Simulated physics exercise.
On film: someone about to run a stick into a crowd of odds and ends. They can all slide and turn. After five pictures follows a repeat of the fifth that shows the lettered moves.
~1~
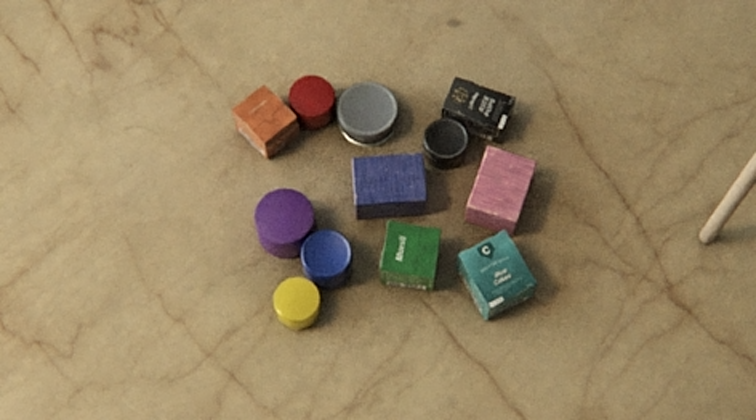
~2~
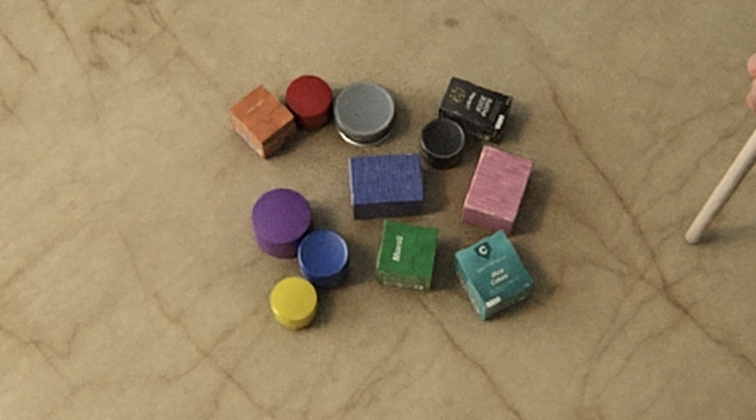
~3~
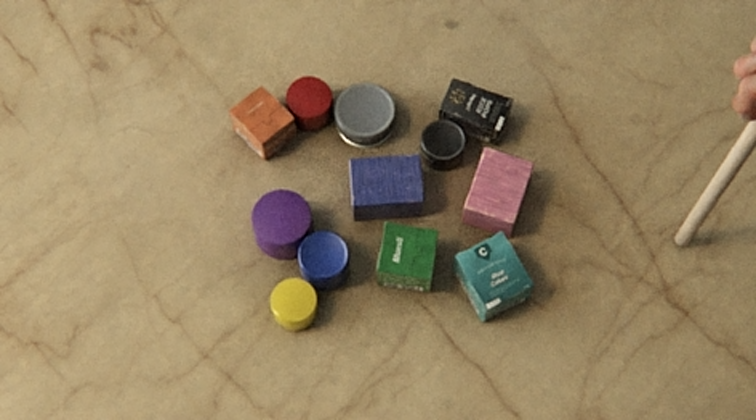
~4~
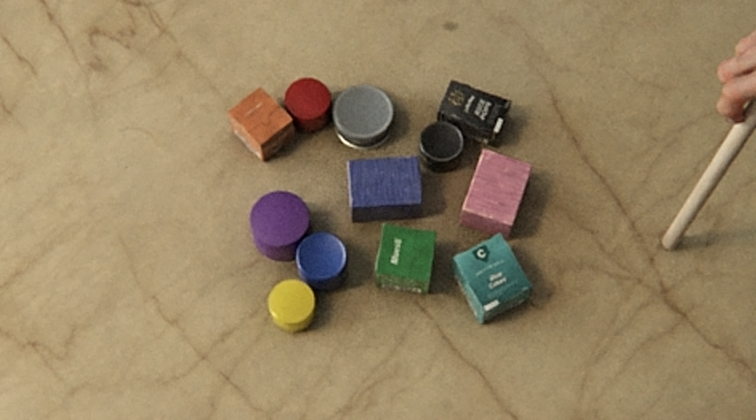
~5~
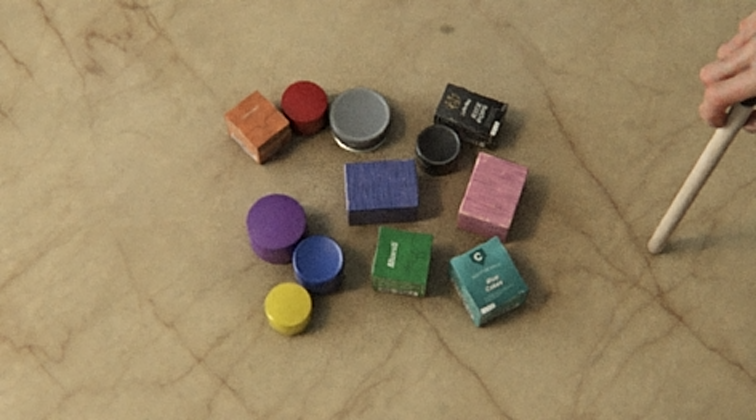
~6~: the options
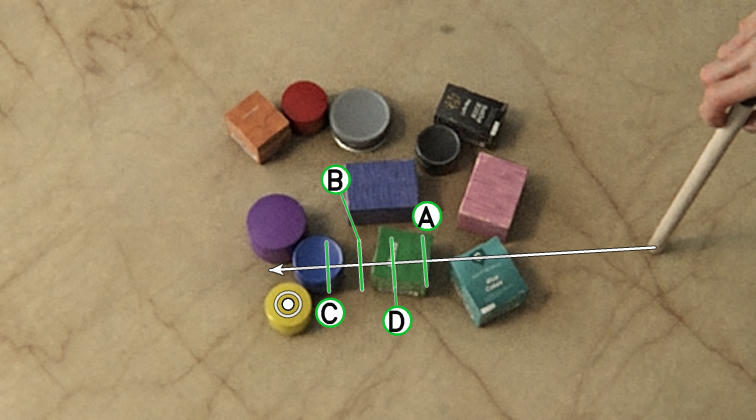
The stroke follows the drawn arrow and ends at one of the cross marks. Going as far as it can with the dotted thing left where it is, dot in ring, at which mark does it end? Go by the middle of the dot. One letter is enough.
D is the last safe stop.
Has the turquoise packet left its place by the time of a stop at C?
Yes.
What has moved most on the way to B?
The green packet has gone farthest.
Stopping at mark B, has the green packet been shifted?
Yes.
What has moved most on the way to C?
The green packet.
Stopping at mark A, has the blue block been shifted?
No.
On the marked copy, A at (425, 261); B at (360, 265); C at (327, 267); D at (393, 263); the arrow from (655, 248) to (270, 270); the white dot at (288, 304).
Taking D. A third of the way, foot of the stick (560, 254).
Two thirds of the way, foot of the stick (467, 259); turquoise packet (470, 290).
When it is over, foot of the stick (393, 263); green packet (360, 271); turquoise packet (463, 293); the dot is still in its ring.
As for the rest, A keeps the dot in but is short; B shifts the dotted thing to (272, 325); C shifts the dotted thing to (264, 330).
